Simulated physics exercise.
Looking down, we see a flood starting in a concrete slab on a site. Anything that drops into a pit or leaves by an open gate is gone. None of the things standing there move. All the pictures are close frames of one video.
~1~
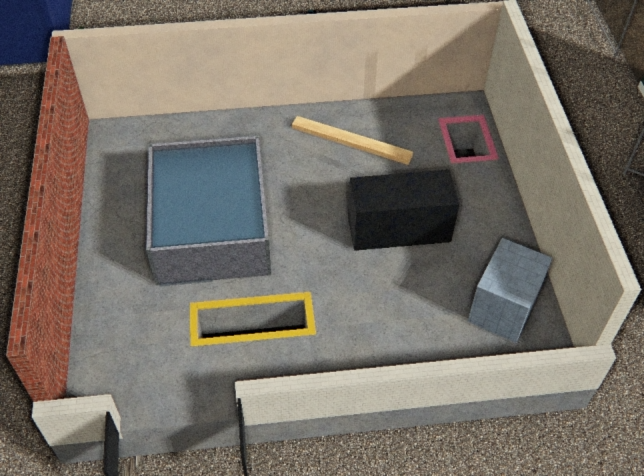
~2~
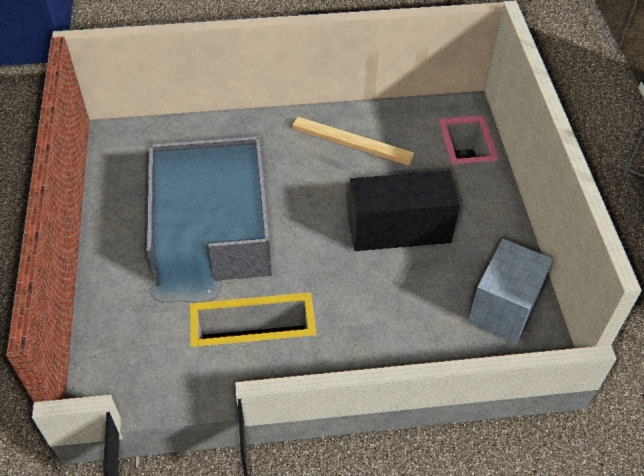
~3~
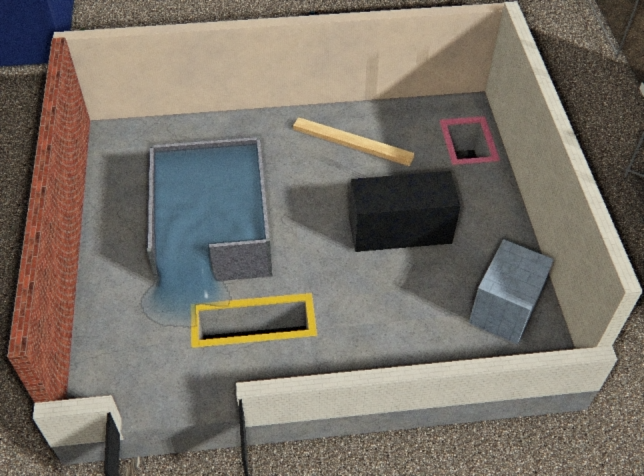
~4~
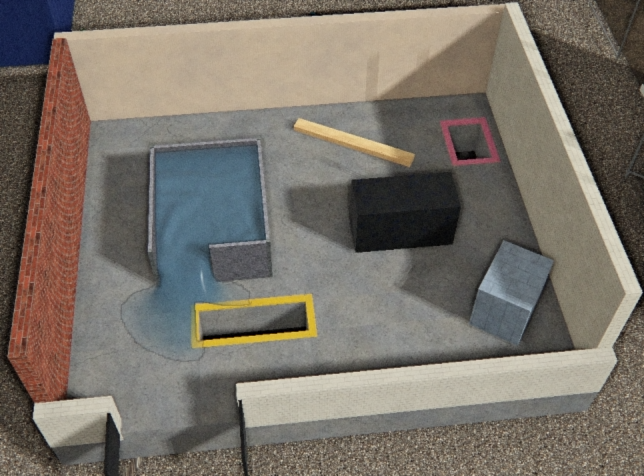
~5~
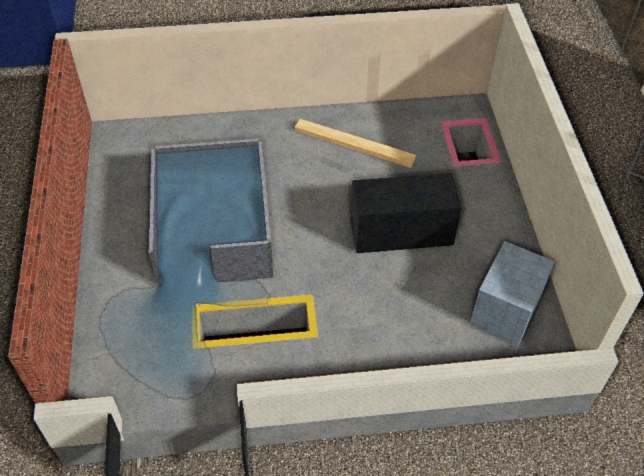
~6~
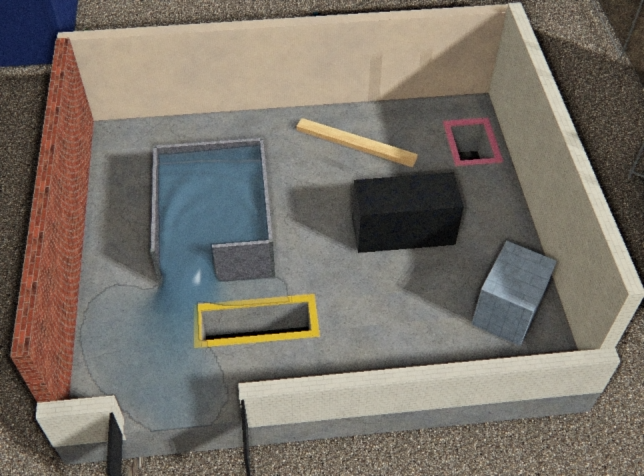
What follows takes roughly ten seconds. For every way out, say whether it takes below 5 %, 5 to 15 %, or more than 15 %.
The gate clears fifteen per cent; the yellow pit clears fifteen per cent; the pink pit never reaches five per cent.
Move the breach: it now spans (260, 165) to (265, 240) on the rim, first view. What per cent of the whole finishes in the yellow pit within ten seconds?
That would be yellow at 4 percent.
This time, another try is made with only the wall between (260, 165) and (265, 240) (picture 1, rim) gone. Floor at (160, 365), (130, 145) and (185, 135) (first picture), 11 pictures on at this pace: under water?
Well, the first is missed by the spill, the next missed by the spill, the last missed by the spill.
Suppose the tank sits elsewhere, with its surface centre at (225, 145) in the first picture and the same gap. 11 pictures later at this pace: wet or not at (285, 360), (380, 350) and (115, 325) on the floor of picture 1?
Unflooded - unflooded - soaked.
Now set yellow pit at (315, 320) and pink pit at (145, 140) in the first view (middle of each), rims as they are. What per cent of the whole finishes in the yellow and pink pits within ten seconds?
The yellow pit ends up with 2 per cent, the pink pit with 4 per cent.
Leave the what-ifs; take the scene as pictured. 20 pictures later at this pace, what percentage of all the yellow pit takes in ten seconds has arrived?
That share would be near 65 %.
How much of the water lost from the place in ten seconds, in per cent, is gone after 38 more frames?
Close to 80 per cent.
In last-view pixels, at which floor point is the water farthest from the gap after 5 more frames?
Best guess: Near (68, 423).
A moment on, water covers 15 % of the floor; the gate 4 %, the yellow pit 8 %, the pink pit 0 %.
Next, water covers 15 % of the floor; the gate 11 %, the yellow pit 13 %, the pink pit 0 %.
Then, water covers 15 % of the floor; the gate 20 %, the yellow pit 18 %, the pink pit 0 %.
Later, water covers 25 % of the floor; the gate 32 %, the yellow pit 24 %, the pink pit 0 %.
In the end, water covers 35 % of the floor; the gate 42 %, the yellow pit 28 %, the pink pit 0 %.
